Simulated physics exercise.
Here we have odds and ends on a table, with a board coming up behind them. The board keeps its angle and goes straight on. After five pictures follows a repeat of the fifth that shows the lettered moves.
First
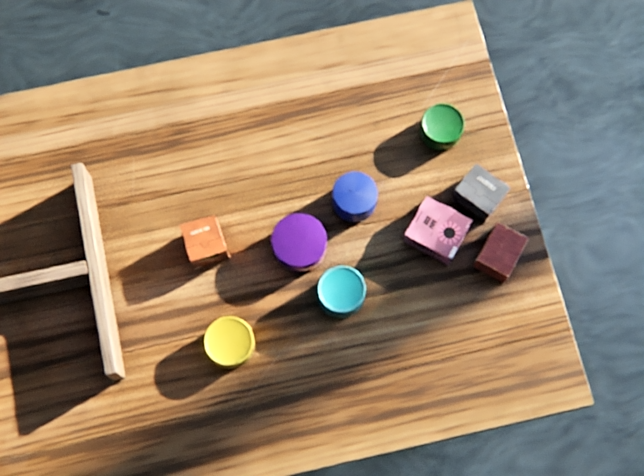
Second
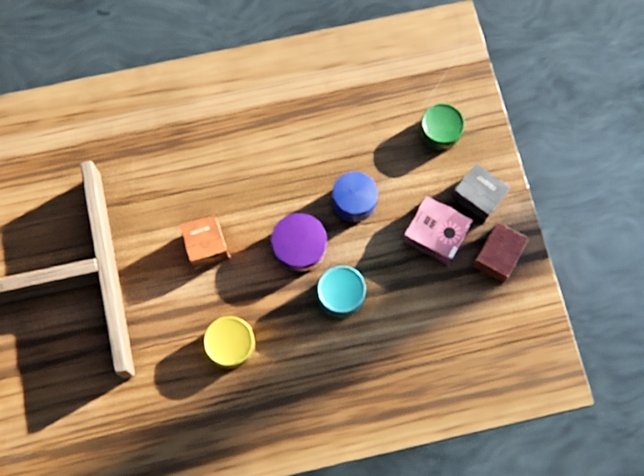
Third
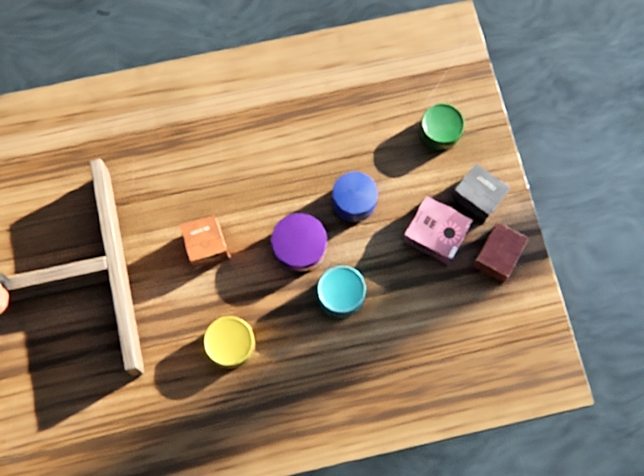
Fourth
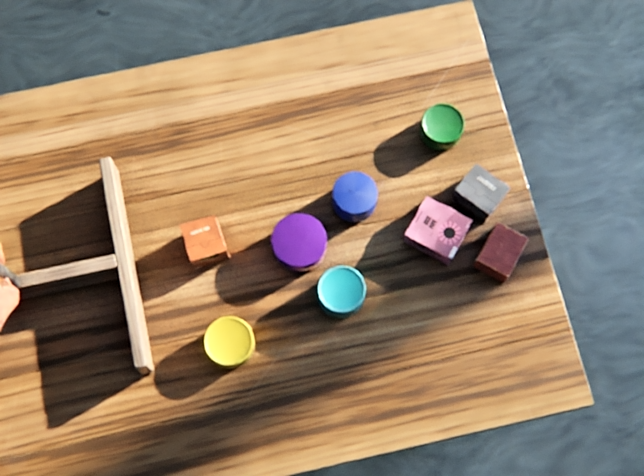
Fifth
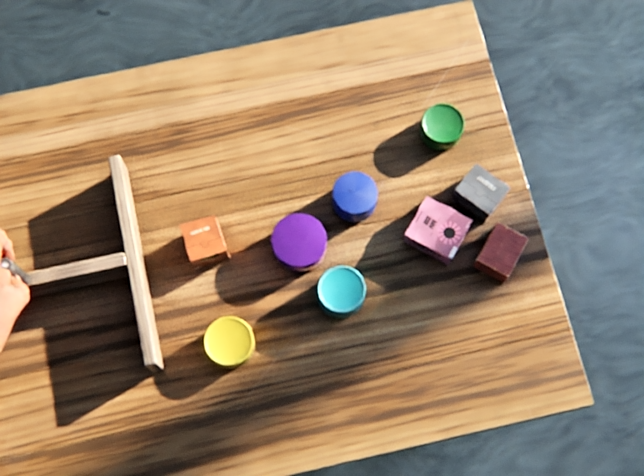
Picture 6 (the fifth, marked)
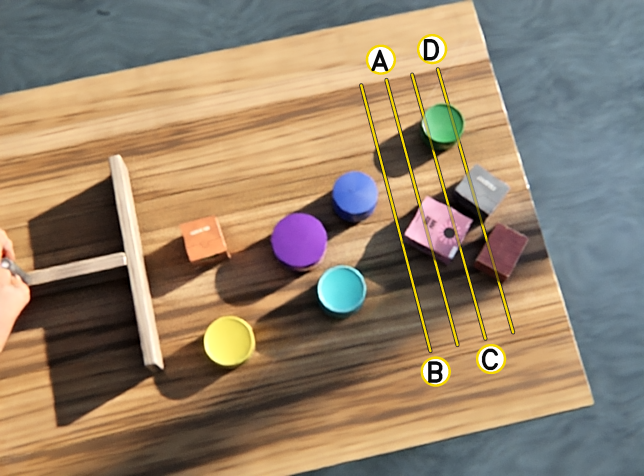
A wooden board on a handle slid slowly right across the table toward some colourful round tubs and small blocks, which stayed still, and a hand gripping the handle came into view at the left.
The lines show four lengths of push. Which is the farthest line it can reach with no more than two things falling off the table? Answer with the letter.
C.
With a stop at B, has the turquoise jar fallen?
No.
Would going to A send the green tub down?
By then, no.
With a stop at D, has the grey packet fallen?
Yes.
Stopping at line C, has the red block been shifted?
By then, yes.
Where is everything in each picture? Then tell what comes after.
Green tub (442, 128); turquoise jar (341, 293); red block (500, 253), in the first picture.
Board (102, 263); grey packet (480, 193), in the second picture.
Board (113, 261); blue tin (354, 197), in the third picture.
Board (122, 259); yellow jar (230, 343), in the fourth picture.
Board (132, 257); green tub (442, 128); turquoise jar (341, 293); red block (500, 253), in the fifth picture.
On the marked copy, A at (421, 207); B at (394, 213); C at (447, 201); D at (474, 196).
Taking C. A third of the way, board (246, 232); yellow jar (299, 328); orange box (272, 228).
Two thirds of the way, board (361, 207); red block (509, 256); pink packet (465, 243).
When it is over, board (447, 189); red block over the edge; grey packet (523, 188); one fallen.
As for the rest, A is within the limit but short; B is within the limit but short; D drops four.
